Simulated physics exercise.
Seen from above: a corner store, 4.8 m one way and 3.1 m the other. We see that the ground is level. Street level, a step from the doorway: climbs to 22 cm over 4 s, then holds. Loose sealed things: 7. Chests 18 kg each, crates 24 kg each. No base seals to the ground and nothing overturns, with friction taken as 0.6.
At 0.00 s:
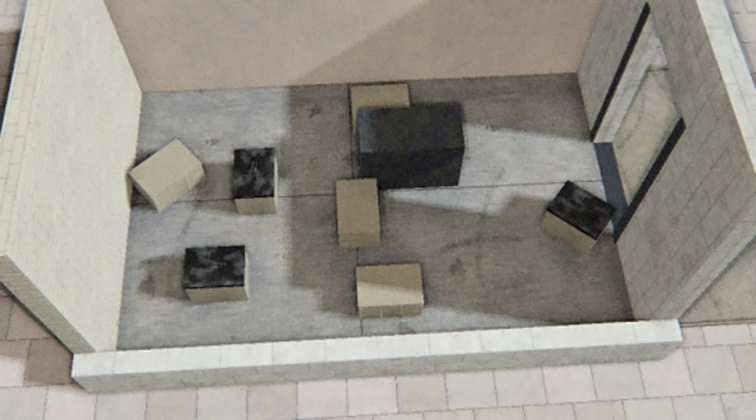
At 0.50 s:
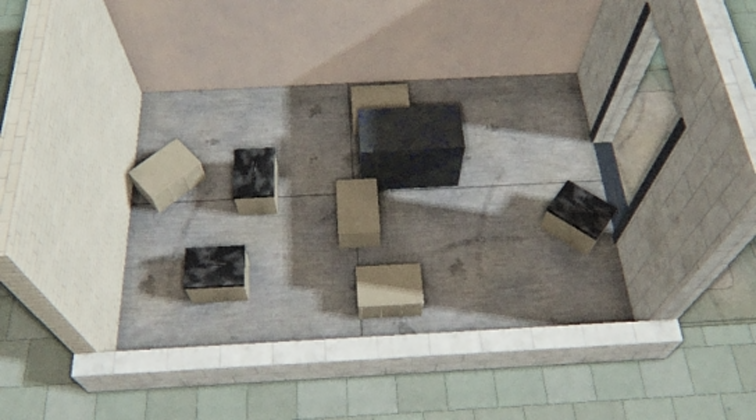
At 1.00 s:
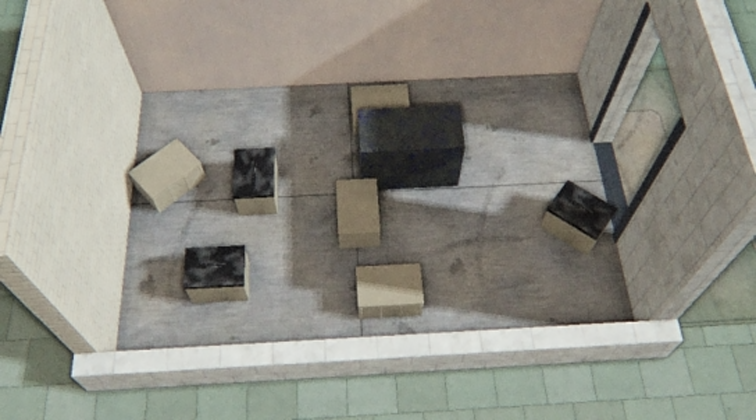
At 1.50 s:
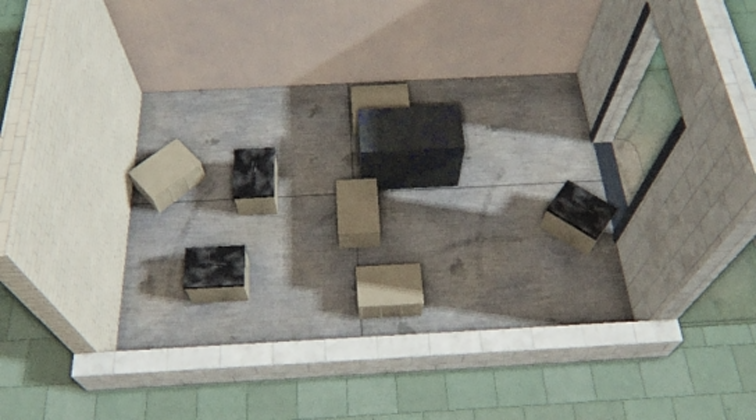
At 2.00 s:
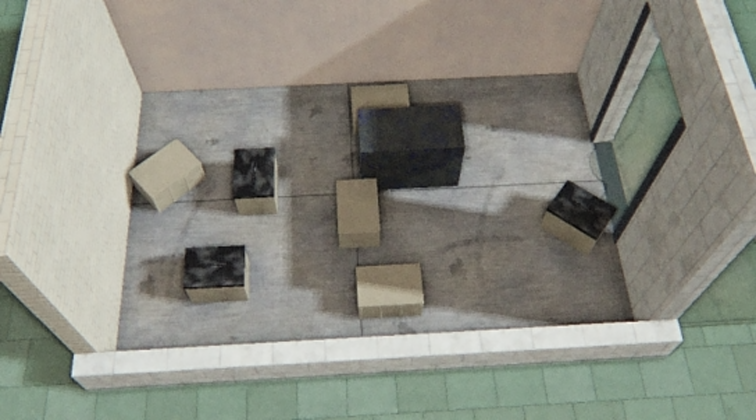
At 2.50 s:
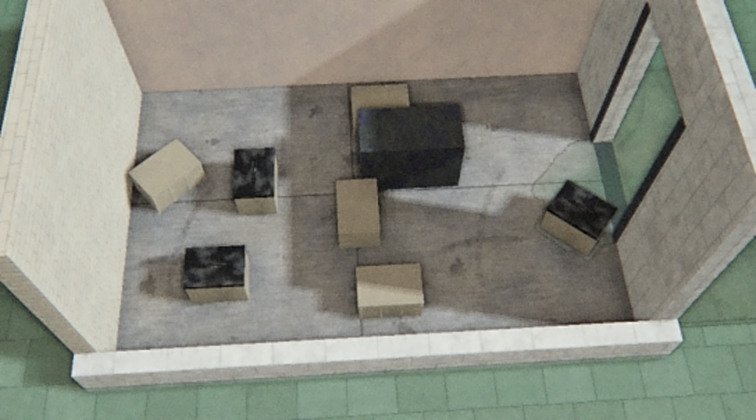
To begin with, an open-topped room seen from above holds tan and dark-topped boxes and a larger dark block, with pale, dry paving outside. Greenish water then covers the paving outside and deepens in colour, reaching the doorway at right and spreading slightly onto the floor inside, while the boxes stay still.
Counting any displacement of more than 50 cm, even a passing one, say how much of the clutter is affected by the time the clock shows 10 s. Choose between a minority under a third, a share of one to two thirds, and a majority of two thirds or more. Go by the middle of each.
A minority under a third.
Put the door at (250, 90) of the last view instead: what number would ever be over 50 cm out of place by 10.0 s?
In that case the number is 2.
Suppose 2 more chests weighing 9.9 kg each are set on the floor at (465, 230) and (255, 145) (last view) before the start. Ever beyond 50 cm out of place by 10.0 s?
Taking them in order, the first is beyond that distance and the second is within that distance.
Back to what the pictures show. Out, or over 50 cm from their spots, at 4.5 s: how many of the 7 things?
Tally: 0.
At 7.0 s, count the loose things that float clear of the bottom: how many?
That would be 0 of them.
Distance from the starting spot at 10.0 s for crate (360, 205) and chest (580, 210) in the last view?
40 cm, 80 cm.
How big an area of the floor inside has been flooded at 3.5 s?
Around 2.0 m2 of it.
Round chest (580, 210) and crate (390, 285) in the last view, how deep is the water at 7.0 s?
Some 5 cm at the first, some 6 cm at the second.
After 3.5 s 0 of 7 are over 50 cm from their spots; 0 afloat.
After 4.5 s 0 of 7 are over 50 cm from their spots; 0 afloat.
After 7.0 s 1 of 7 are over 50 cm from their spots; 0 afloat.
After 10.0 s 1 of 7 are over 50 cm from their spots, and 1 have been at some point; 1 afloat.
